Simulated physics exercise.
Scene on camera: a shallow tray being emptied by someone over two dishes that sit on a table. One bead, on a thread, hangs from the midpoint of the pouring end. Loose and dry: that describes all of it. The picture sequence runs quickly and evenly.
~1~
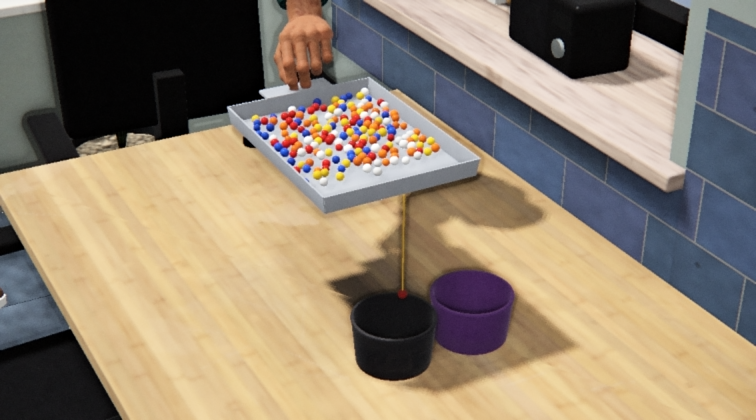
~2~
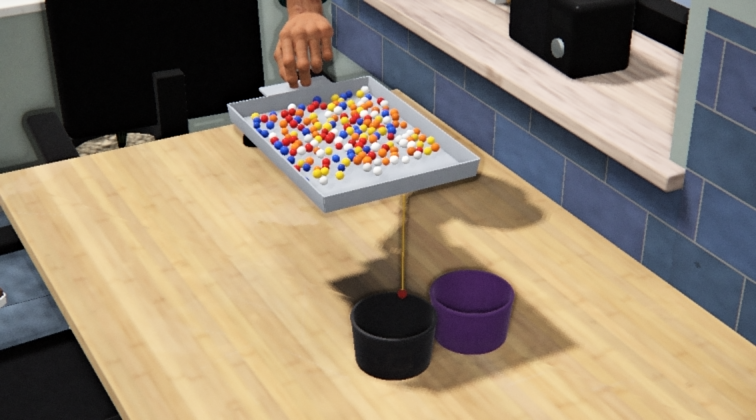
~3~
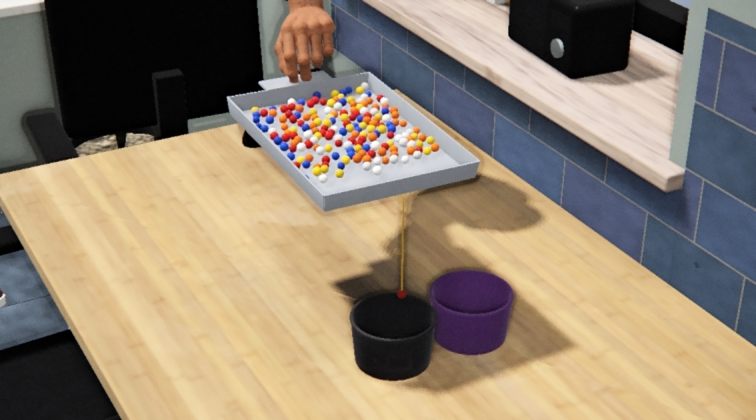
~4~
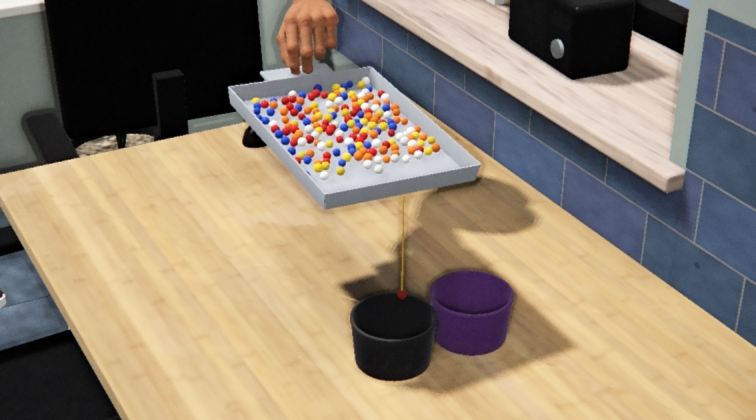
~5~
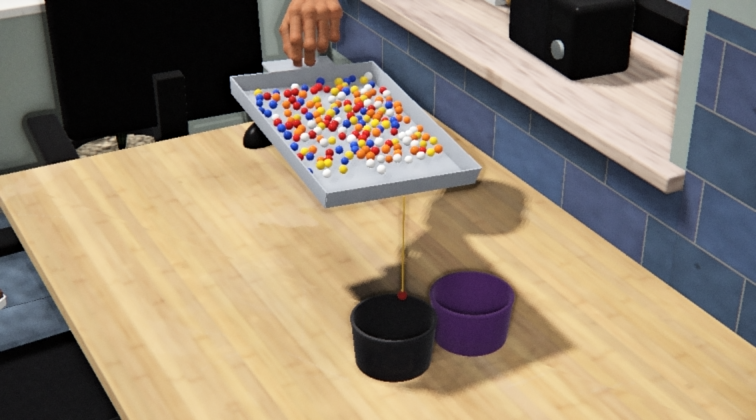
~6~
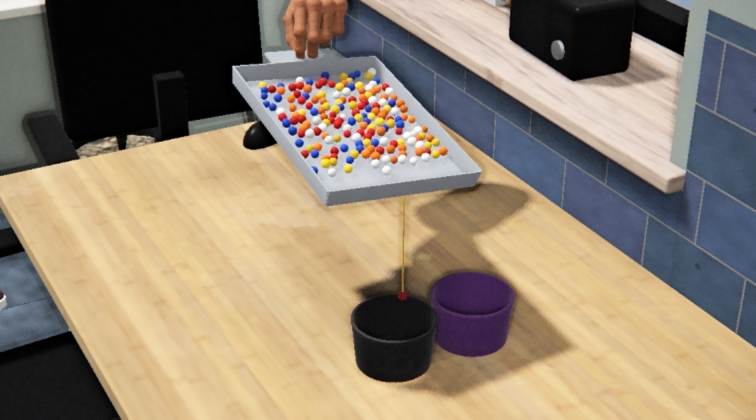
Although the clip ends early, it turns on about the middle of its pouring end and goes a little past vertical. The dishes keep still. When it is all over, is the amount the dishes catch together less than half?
No, they hold more than half.
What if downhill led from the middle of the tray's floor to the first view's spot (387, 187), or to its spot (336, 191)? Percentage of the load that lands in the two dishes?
It comes to about 10 per cent the first time and about 0 per cent the second.
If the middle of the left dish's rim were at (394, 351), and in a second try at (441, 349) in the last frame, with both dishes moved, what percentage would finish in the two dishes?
In order: 10 percent and 0 percent.
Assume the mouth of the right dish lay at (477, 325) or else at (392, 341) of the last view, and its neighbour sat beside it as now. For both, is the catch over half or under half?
For the earlier try a smaller portion is kept, for the later one a smaller portion.
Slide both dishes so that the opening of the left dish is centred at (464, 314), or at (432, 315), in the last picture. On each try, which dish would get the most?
One: The left-side dish. Two: The right-side dish.
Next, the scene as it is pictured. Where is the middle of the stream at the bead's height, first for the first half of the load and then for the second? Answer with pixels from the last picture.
Near (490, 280) to start, and near (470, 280) afterwards.
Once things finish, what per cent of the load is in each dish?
Per hundred pieces: Left dish roughly 0, right dish roughly 90.
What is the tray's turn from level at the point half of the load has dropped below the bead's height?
The tilt then is about 90°.
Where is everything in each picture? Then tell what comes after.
Corners of the pouring end (325, 196) and (476, 158), level; middle of the load (351, 133), round plastic beads; left dish (414, 355); right dish (493, 329); bead on its thread (402, 294), in the first picture.
Corners of the pouring end (325, 195) and (476, 158), level; middle of the load (350, 131), in the second picture.
Corners of the pouring end (325, 194) and (476, 160), tipped barely, lowest at the right corner; middle of the load (350, 129), in the third picture.
Corners of the pouring end (326, 192) and (477, 163), tipped a little, lowest at the right corner; middle of the load (351, 124), in the fourth picture.
Corners of the pouring end (328, 191) and (478, 167), tipped a little, lowest at the right corner; middle of the load (354, 121), in the fifth picture.
Corners of the pouring end (330, 189) and (479, 170), tipped a little, lowest at the right corner; middle of the load (359, 118), almost all on the move; left dish (414, 356); right dish (493, 331), in the sixth picture.
Just after the last frame, tray tipped steeply; almost all on the tray; just a few in the right dish; just a few in the air.
A moment on, tray tipped right over; roughly a quarter on the tray; roughly two thirds in the right dish; just a few outside both; about a tenth in the air.
Further on, tray tipped past a quarter turn; almost all in the right dish; about a tenth outside both.
When it is over, tray tipped past a quarter turn; not one in the left dish; almost all in the right dish; about a tenth outside both.
